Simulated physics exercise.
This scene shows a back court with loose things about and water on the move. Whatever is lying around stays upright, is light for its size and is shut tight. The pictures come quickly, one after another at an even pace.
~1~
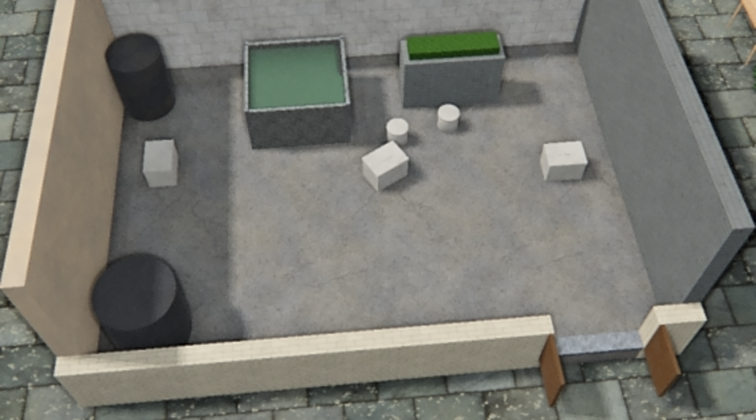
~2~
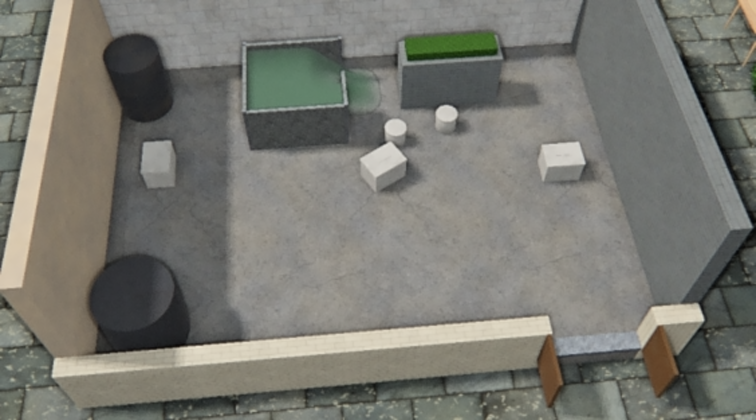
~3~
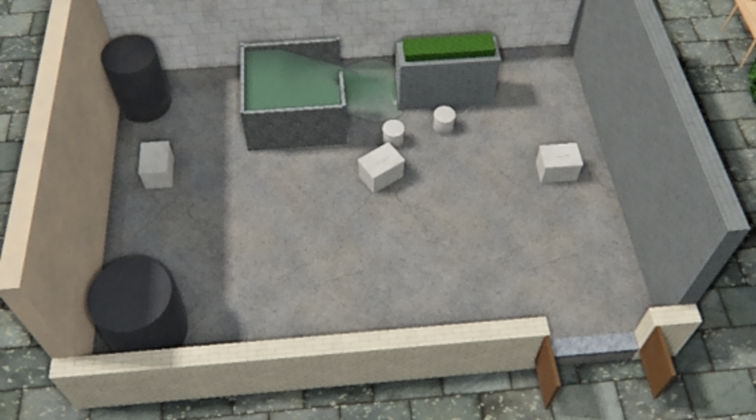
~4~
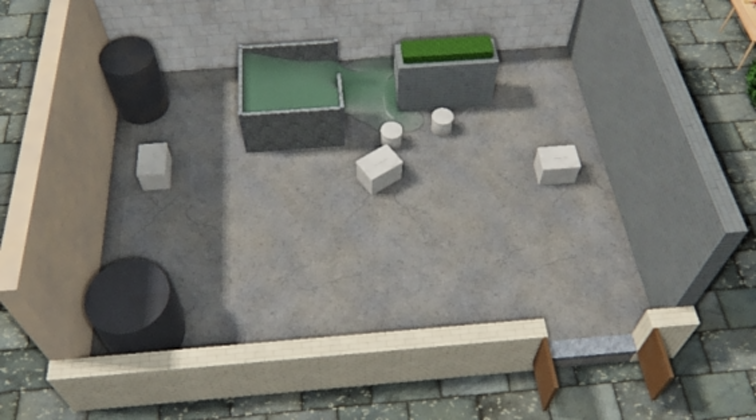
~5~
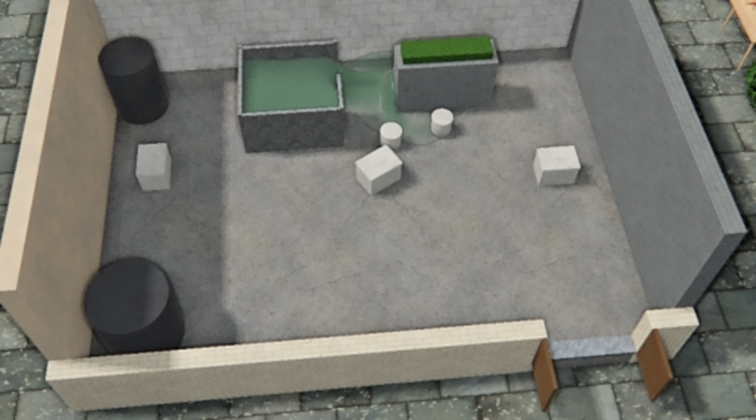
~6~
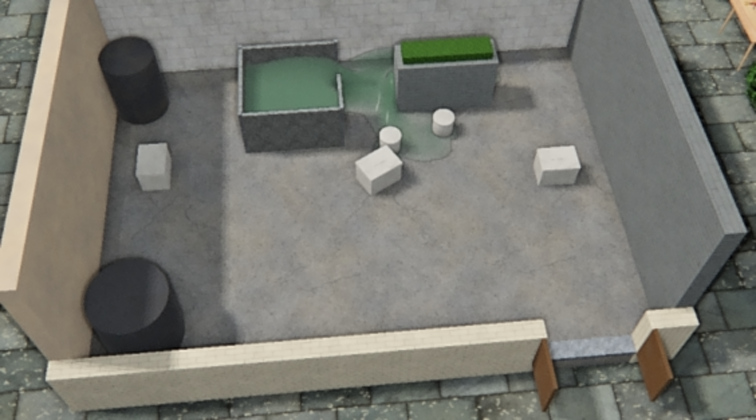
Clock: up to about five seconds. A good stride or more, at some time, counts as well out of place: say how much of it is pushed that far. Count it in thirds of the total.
Middle band.
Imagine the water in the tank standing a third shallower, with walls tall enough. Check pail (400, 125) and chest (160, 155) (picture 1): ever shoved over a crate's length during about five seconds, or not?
Going one by one: Beyond that distance, within that distance, in that order.
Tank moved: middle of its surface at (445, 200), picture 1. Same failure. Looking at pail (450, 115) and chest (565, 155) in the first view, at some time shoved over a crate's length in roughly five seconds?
Well, one by one: Travelled less, then went the distance.
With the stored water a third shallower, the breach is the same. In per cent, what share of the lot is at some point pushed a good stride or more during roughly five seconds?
About 20 %.
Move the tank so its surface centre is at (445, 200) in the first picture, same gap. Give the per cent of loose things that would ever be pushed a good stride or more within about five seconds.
Close to 20 %.
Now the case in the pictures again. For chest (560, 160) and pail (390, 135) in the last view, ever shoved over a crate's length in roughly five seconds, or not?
The first one covered that distance and the second one covered that distance.
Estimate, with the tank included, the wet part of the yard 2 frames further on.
I reckon around 20 per cent.
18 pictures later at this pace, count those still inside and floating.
Exactly 0.
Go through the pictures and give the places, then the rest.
In the first frame, a pail at (398, 126) rests on the ground; a pail at (449, 113), on the bottom; 0 of 5 have shifted.
In the second frame, a pail at (396, 127), on the bottom; a pail at (447, 113) rests on the ground; 0 of 5 have shifted.
In the third frame, a pail at (394, 128) rests on the ground; a pail at (445, 114) rests on the ground; 0 of 5 have shifted.
In the fourth frame, a pail at (392, 130), on the bottom; a pail at (443, 116) rests on the ground; 0 of 5 have shifted.
In the fifth frame, a pail at (391, 131), on the bottom; a pail at (442, 117) rests on the ground; 0 of 5 have shifted.
In the sixth frame, a pail at (390, 135) rests on the ground, close to its start; a pail at (444, 117), on the bottom; 1 of 5 have shifted.
A moment on, 0 of 5 are well off their spots; 1 afloat.
Next, 1 of 5 are well off their spots; 0 afloat.
Later, 1 of 5 are well off their spots; 0 afloat.
In the end, 2 of 5 are well off their spots, and 2 have been at some point; 0 afloat.
